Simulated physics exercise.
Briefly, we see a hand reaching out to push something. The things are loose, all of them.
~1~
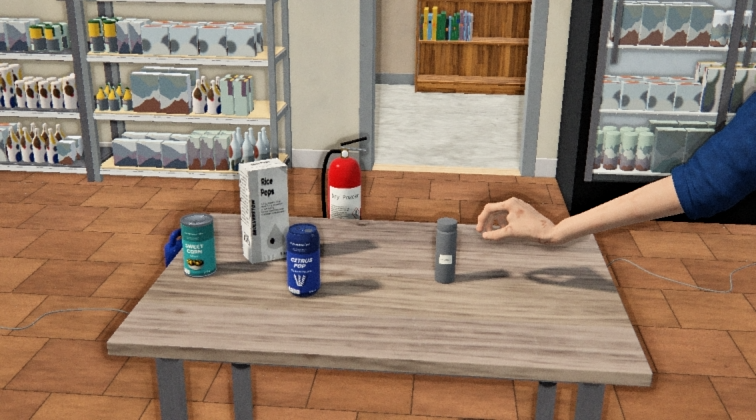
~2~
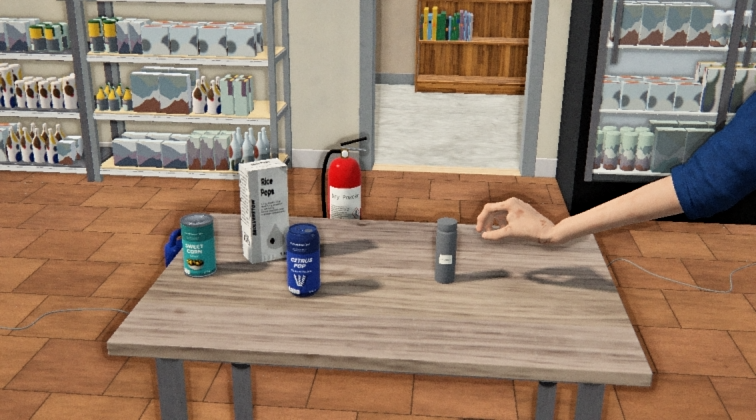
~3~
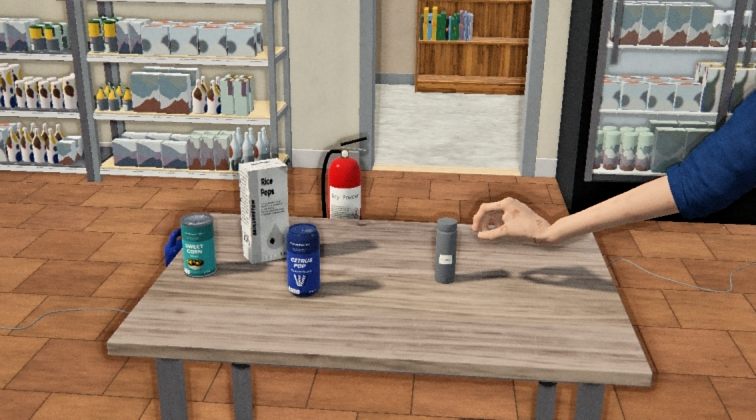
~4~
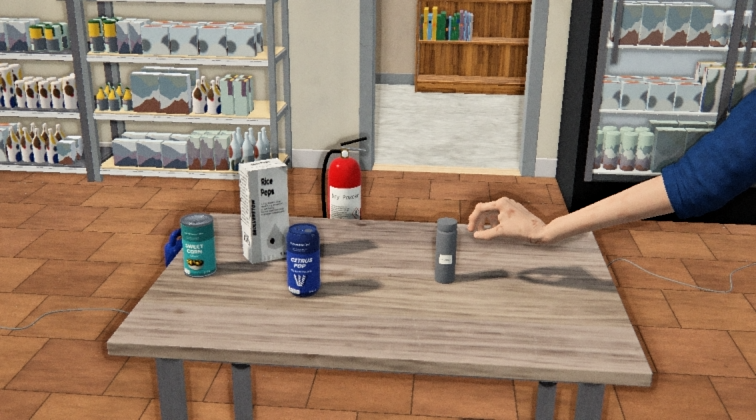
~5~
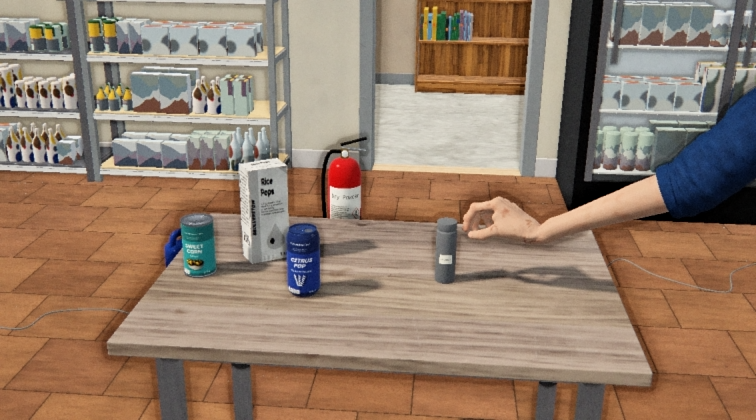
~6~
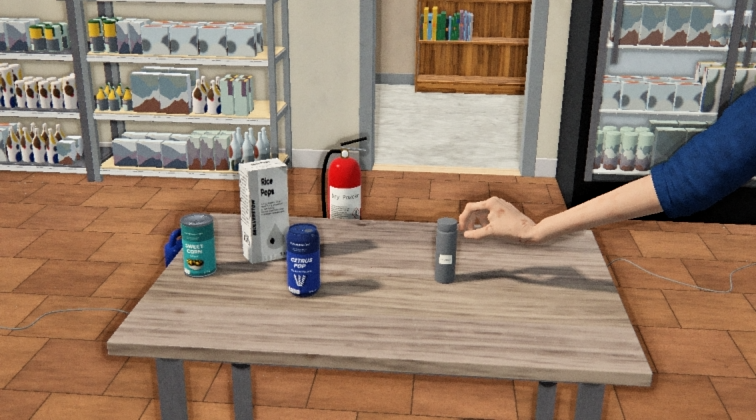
The clip shows a wooden table holding a teal can, a white box, a blue can and a grey cylindrical container; a hand on the right moves slightly left, closer to the grey container, while the objects stay still.
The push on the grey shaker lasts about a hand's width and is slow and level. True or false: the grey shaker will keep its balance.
False.
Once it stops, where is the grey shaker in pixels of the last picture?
End position, last frame: About (401, 269).
Then, 0.50 s after the last picture, grey shaker tipped 26° from how it was near (431, 249).
Then, 0.70 s after the last picture, grey shaker on its side near (403, 267).
At rest, tipped over on the table, grey shaker. Seen from the same camera at the end, grey shaker near (401, 269).
